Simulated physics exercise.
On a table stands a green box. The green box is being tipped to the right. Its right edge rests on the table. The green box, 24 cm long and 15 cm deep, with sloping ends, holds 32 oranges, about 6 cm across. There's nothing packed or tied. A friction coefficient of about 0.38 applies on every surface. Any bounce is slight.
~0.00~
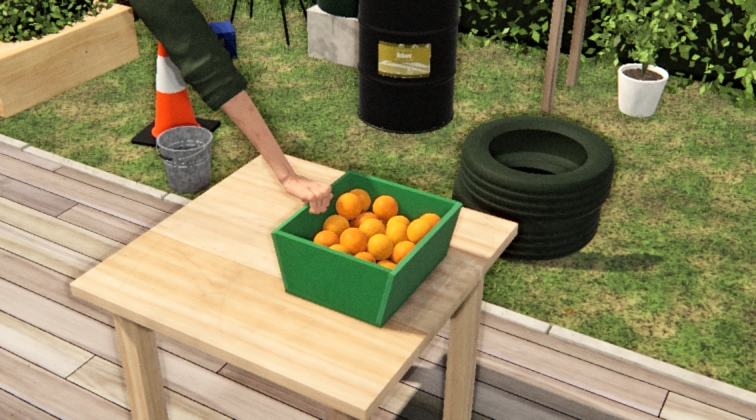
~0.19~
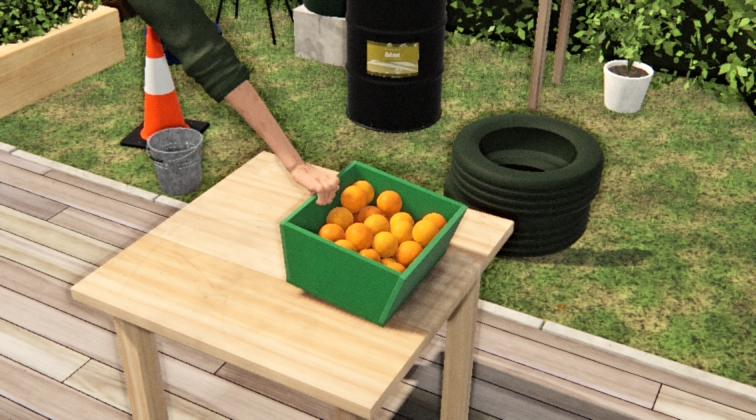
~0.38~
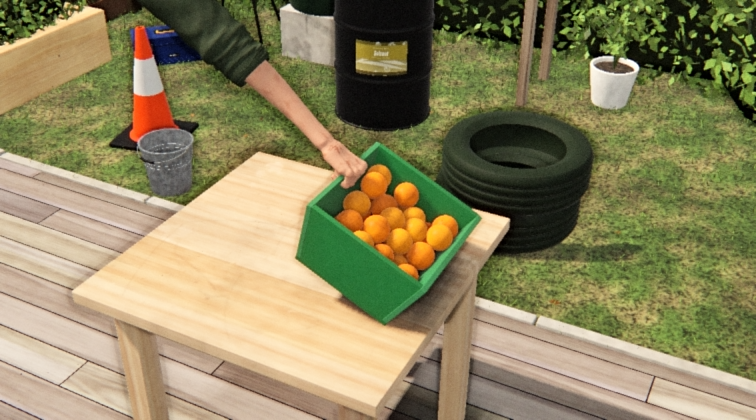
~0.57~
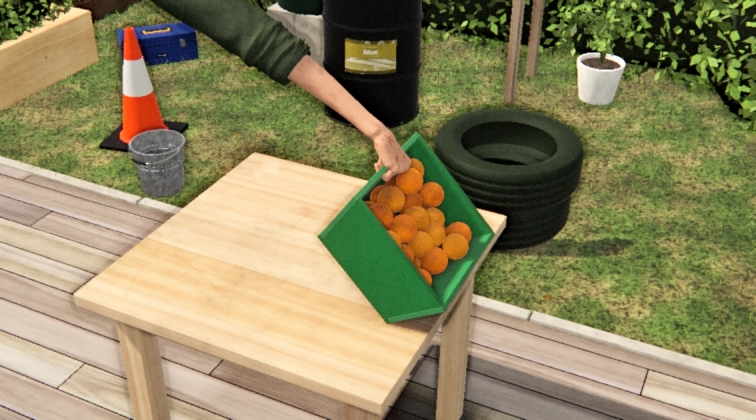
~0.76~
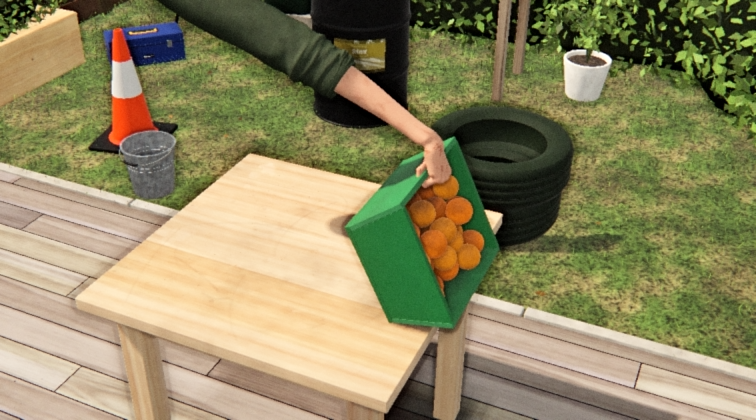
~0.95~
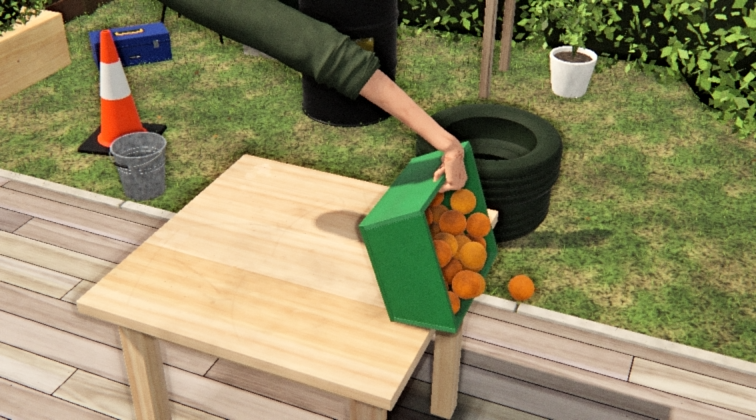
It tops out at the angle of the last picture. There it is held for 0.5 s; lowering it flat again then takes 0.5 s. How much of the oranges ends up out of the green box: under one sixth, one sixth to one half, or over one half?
One sixth to one half.
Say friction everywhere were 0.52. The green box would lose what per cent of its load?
In that case the green box sheds 20 per cent of its load.
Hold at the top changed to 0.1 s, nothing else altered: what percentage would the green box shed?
The green box would shed 20 percent of its load.
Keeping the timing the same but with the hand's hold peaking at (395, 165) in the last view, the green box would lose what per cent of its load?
Green box 0%.
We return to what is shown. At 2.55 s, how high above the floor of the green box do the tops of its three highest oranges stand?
13 cm or thereabouts.
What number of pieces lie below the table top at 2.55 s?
Around 10.
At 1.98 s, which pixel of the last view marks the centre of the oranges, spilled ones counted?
The middle is around (401, 264).
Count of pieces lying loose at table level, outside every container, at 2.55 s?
About 0.
After 1.21 s, tilt 72°; green box 26 in, 6 out.
After 1.53 s, tilt 67°; green box 23 in, 9 out.
After 1.98 s, tilt 0°; green box 22 in, 10 out.
Outcome (at 2.55 s), green box 22 in, 10 out. Asked share, 10 of 32, 31 per cent.
